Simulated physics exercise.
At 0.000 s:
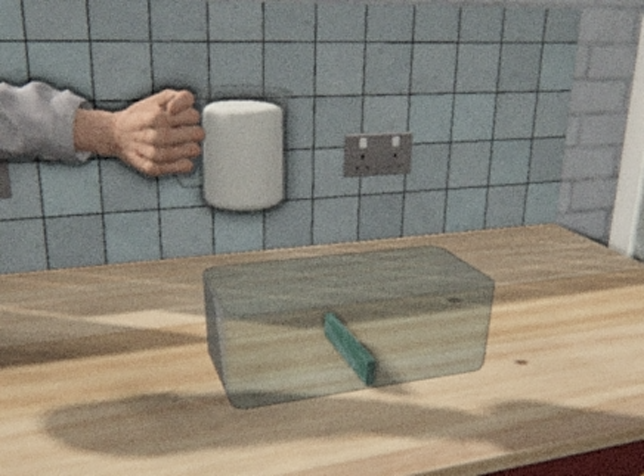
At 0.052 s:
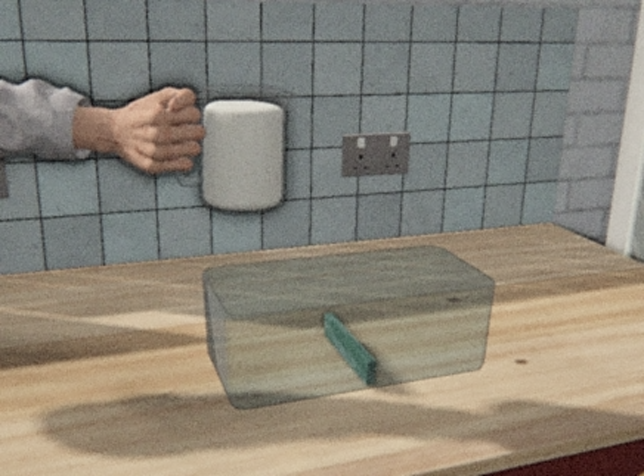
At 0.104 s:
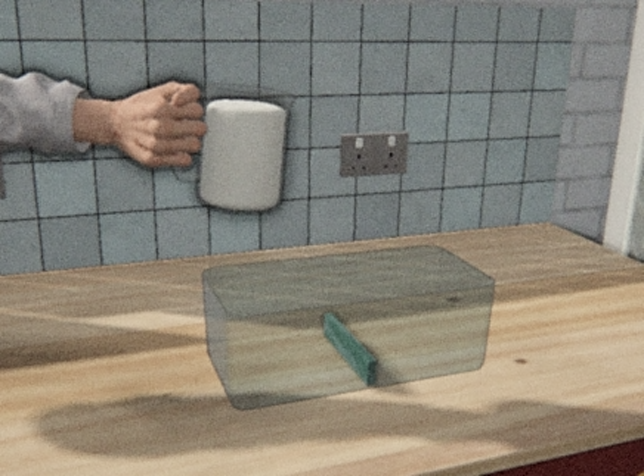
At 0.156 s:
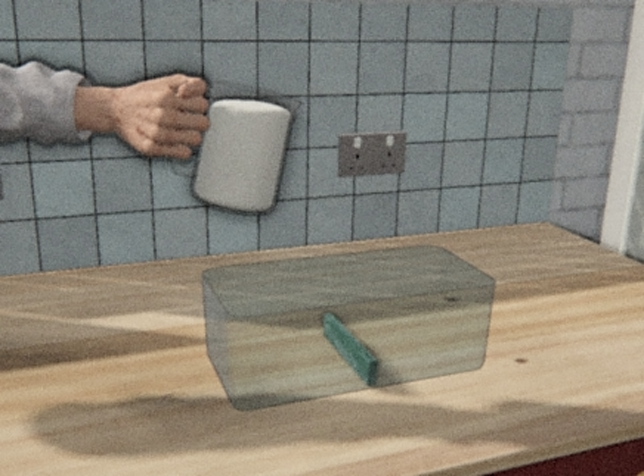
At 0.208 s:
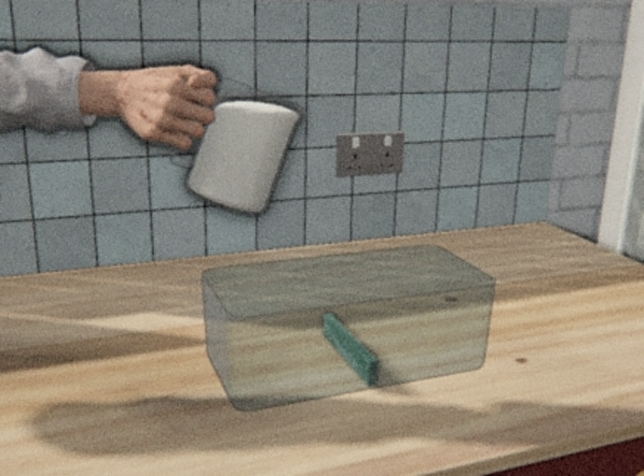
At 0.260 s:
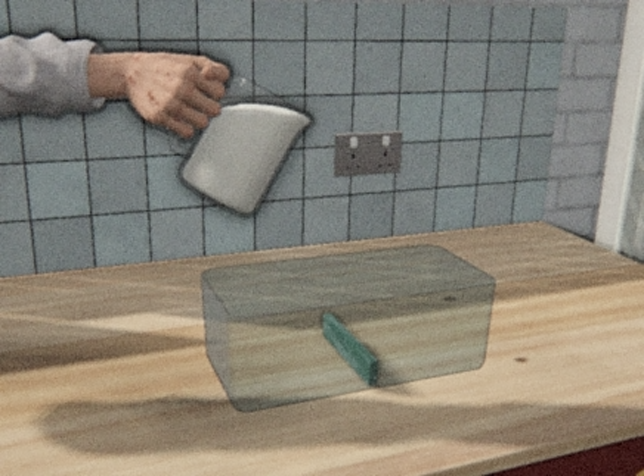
A hand tilts a white pitcher to the right above a clear, empty oblong basin.
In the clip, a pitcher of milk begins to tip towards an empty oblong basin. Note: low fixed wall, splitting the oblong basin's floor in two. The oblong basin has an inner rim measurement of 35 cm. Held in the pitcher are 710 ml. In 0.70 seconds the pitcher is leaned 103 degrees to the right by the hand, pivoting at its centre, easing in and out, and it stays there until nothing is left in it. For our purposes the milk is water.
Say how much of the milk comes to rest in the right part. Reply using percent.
About 86 per cent comes to rest there.
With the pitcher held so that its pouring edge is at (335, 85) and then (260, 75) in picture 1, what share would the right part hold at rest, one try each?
90 then 25 %.
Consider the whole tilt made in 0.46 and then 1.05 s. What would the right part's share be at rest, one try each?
The first try gives 80 percent and the second 85 percent.
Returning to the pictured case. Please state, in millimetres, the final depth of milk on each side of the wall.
Depths: Left near 4 mm, right near 24 mm.
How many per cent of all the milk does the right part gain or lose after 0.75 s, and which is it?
Change: Increase, about 42.
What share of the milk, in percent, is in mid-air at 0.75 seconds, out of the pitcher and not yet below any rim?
Estimate: Around 26 per cent.
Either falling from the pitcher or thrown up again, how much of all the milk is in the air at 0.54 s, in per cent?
Near 22 per cent at that moment.
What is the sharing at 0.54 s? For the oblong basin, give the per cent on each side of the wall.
Left roughly 0, right roughly 6.
Then, 0.54 s in, the tilt is 91° and 71 per cent is still to pour, 0 is left of the wall and 6 right of it.
Then, 0.75 s in, the tilt is 103° and 27 per cent is still to pour, 4 is left of the wall and 44 right of it.
Then, 0.96 s in, the tilt is 103° and 7 per cent is still to pour, 5 is left of the wall and 80 right of it.
Then, 1.20 s in, the tilt is 103° and 1 per cent is still to pour, 8 is left of the wall and 88 right of it.
Finally, 12 per cent lies left of the wall, 86 right of it and 2 outside.
